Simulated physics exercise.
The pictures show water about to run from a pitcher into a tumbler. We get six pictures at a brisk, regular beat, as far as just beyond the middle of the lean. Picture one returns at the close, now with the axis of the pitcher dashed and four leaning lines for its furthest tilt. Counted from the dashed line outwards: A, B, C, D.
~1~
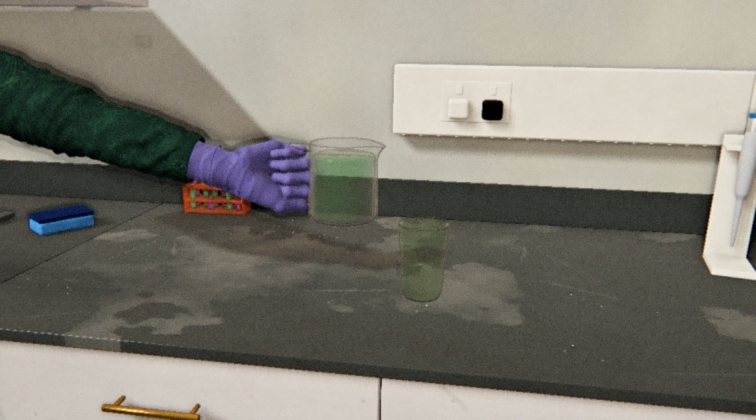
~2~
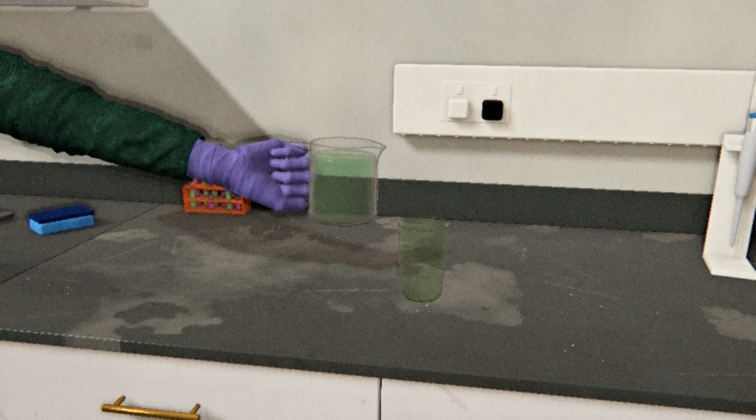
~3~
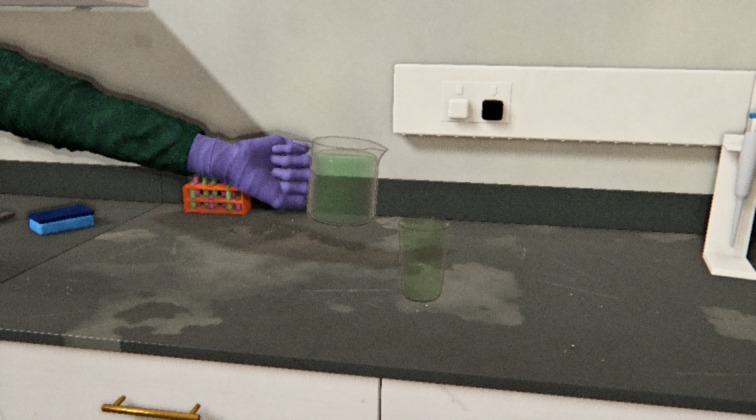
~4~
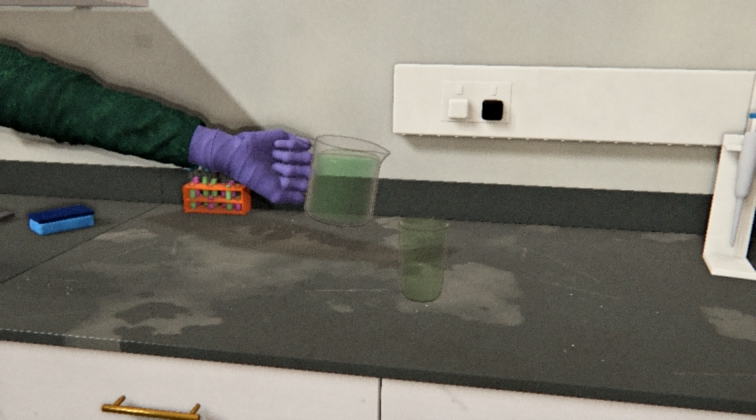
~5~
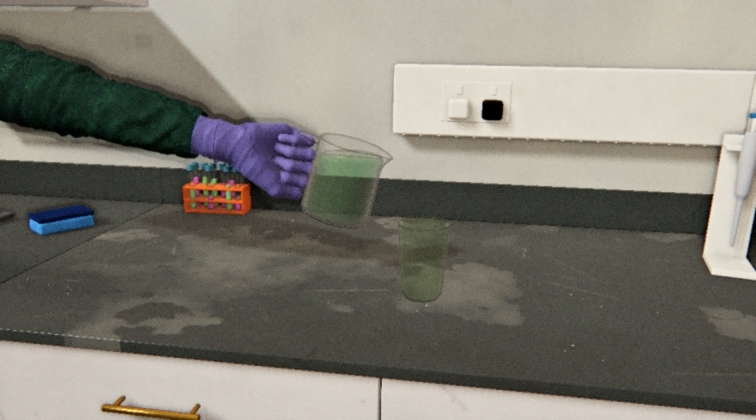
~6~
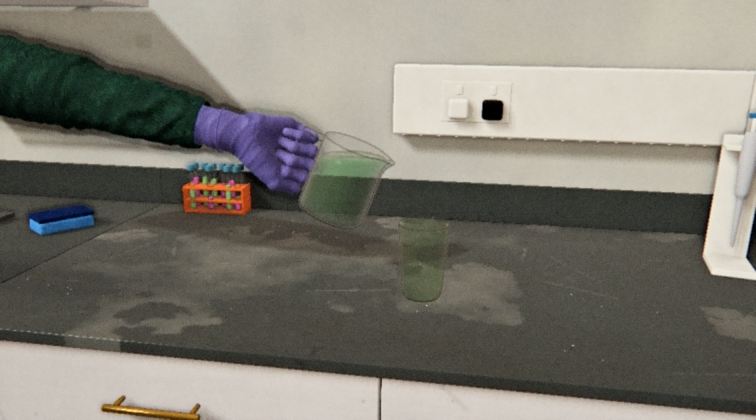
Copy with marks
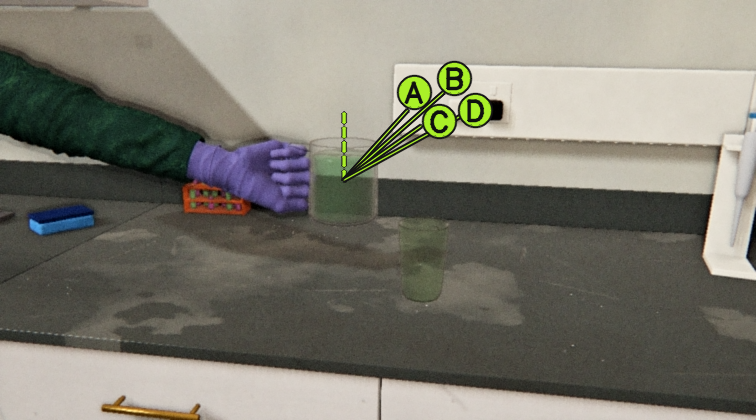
A purple-gloved hand held a clear container of green liquid upright above a dark, stained counter, then gradually tilted it to the right near a greenish glass, with nothing coming out.
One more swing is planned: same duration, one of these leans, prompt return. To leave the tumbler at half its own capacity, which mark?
C beats the others.
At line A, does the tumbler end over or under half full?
Under half.
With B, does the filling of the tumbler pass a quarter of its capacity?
Yes, clearly.
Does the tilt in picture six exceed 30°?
No.
On the marked copy, A at (407, 110); B at (443, 92); C at (421, 126); D at (459, 116).
If A is chosen, the tumbler ends with about 27 % of what it can hold.
If B is chosen, the tumbler ends with about 37 % of what it can hold.
If C is chosen, the tumbler ends with about 49 % of what it can hold.
If D is chosen, the tumbler ends with about 62 % of what it can hold.
